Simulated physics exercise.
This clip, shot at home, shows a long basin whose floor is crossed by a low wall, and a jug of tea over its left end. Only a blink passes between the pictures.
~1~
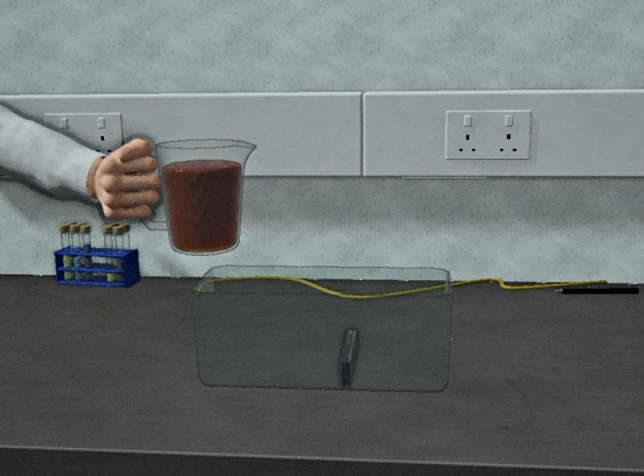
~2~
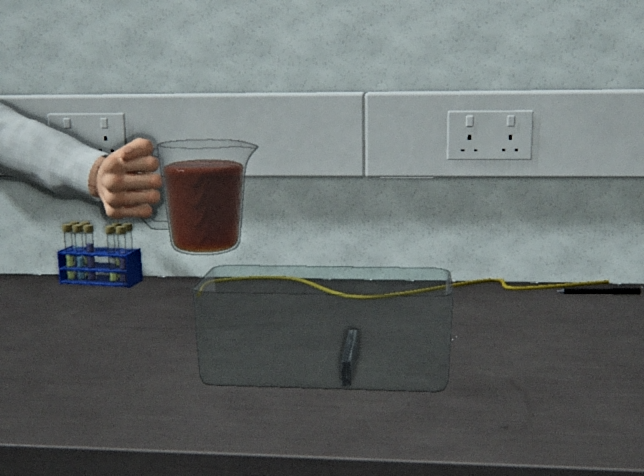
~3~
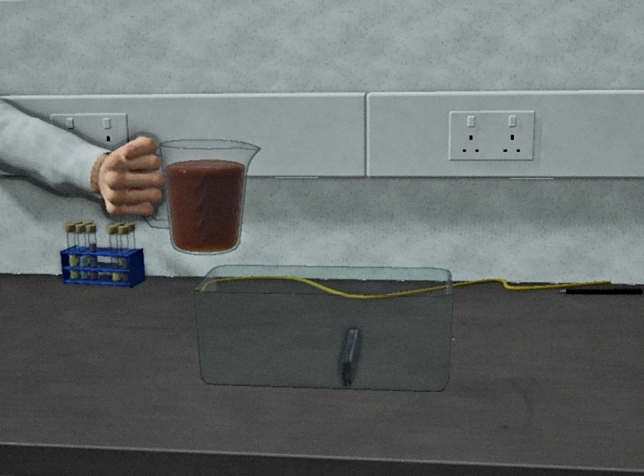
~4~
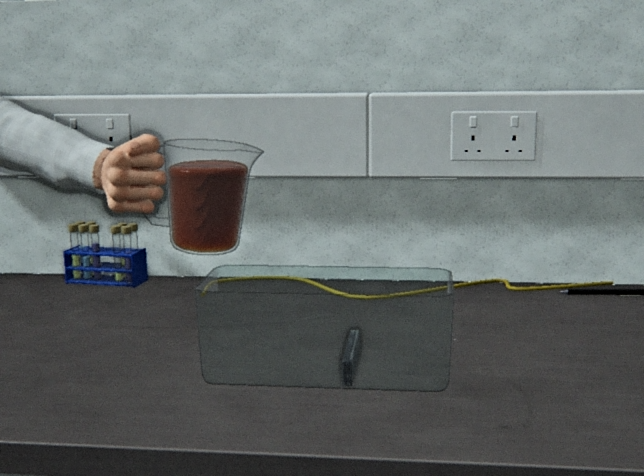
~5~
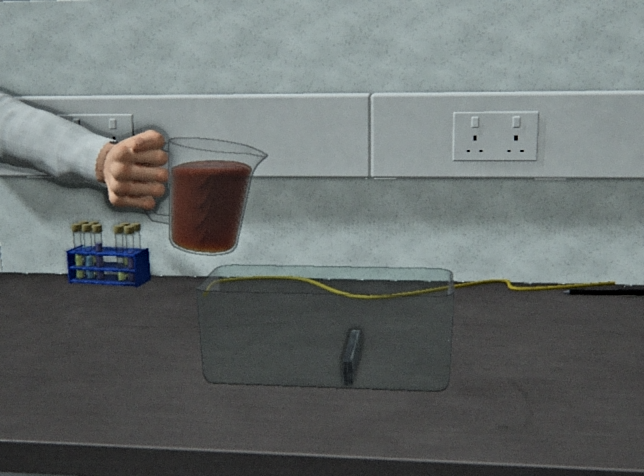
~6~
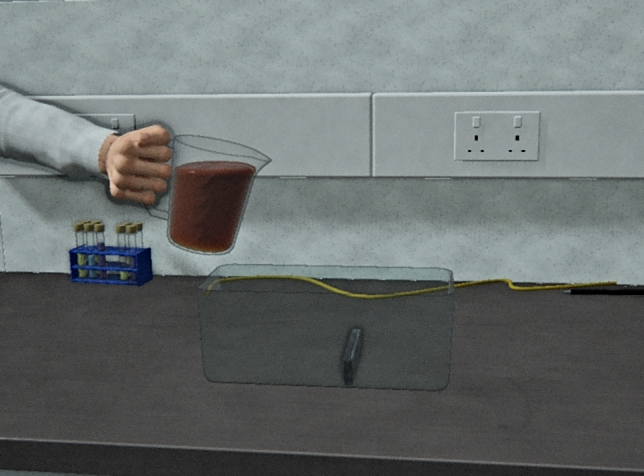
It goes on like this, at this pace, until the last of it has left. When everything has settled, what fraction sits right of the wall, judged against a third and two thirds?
Never reaches a third.
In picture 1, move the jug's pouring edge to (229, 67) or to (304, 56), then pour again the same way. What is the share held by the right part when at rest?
Close to 10 in a hundred, then close to 70 in a hundred.
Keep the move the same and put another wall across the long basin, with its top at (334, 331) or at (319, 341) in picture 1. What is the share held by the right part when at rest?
Try 1: Some 10 %; try 2: 50 %.
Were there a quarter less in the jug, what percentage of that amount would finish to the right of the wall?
10 in a hundred.
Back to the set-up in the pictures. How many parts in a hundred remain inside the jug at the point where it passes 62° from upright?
85 per cent, approximately.
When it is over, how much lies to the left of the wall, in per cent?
It works out to around 90 percent.
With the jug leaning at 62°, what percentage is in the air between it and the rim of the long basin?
Around 10 in a hundred, more or less.
A moment on, the jug is tipped part way and 84 per cent is still to pour, 4 is left of the wall and 0 right of it.
Next, the jug is tipped on its side and 32 per cent is still to pour, 54 is left of the wall and 0 right of it.
Then the jug is tipped right over and 2 per cent is still to pour, 89 is left of the wall and 6 right of it.
Later the jug is tipped right over and 0 per cent is still to pour, 89 is left of the wall and 10 right of it.
Finally, 89 per cent lies left of the wall, 10 right of it and 2 outside.
